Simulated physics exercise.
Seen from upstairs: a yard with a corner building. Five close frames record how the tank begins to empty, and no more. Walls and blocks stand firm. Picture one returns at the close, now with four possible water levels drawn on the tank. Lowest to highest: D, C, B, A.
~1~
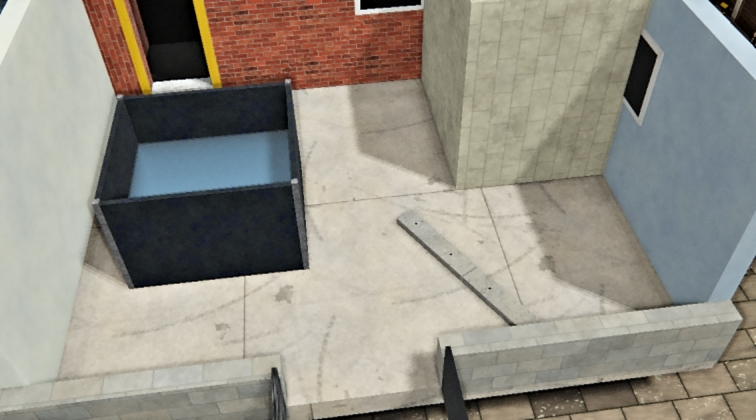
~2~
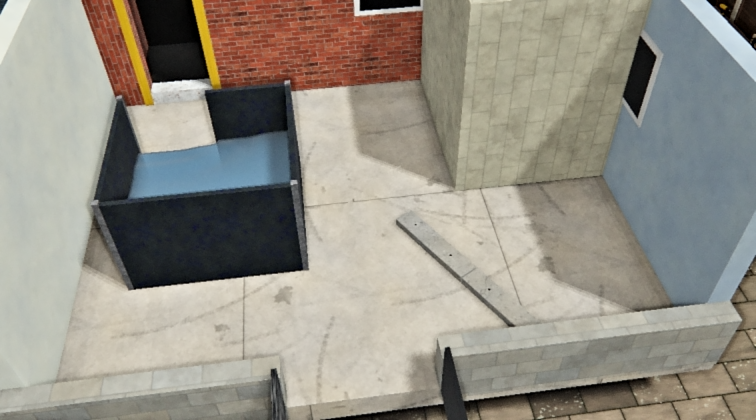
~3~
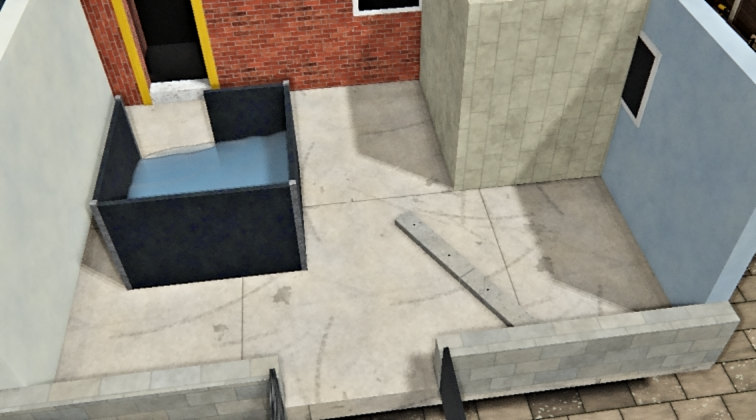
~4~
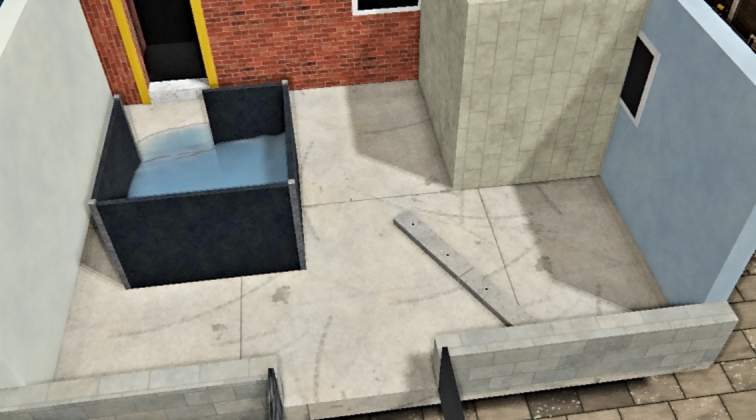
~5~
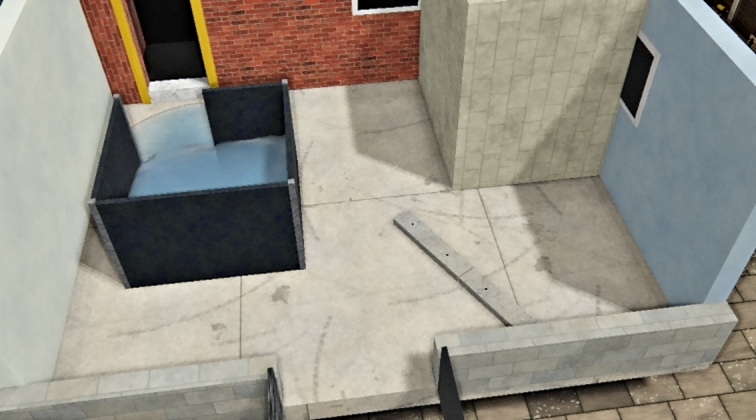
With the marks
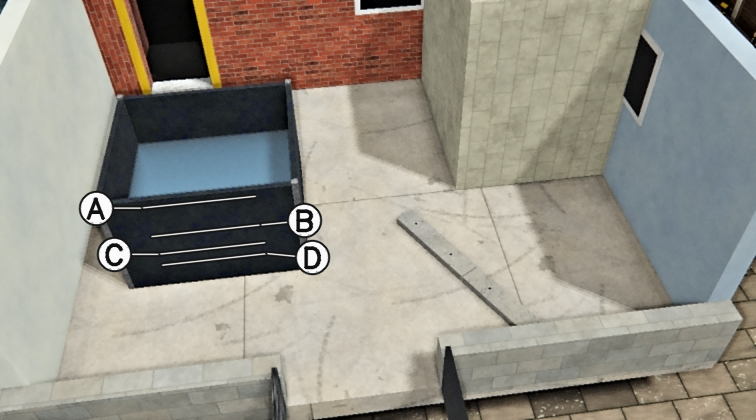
A dark-walled tank of blue water stood in a paved yard by a brick wall; part of its back side opened up, and water spread out through the gap toward the yellow-framed doorway.
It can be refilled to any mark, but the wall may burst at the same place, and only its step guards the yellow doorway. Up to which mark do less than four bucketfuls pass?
D is the one.
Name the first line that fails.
C.
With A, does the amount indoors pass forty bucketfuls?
Yes.
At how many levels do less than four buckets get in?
One of the four.
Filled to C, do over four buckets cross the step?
Yes, it does.
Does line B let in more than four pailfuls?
Yes, that goes wrong.
On the marked copy, A at (198, 202); B at (206, 230); C at (211, 248); D at (215, 259); from the bottom up D, C, B, A.
Choosing A, dozens of bucketfuls pour in.
Choosing B, dozens of bucketfuls pour in.
Choosing C, about 9 bucketfuls get in.
Choosing D, a splash gets over, under a bucket.
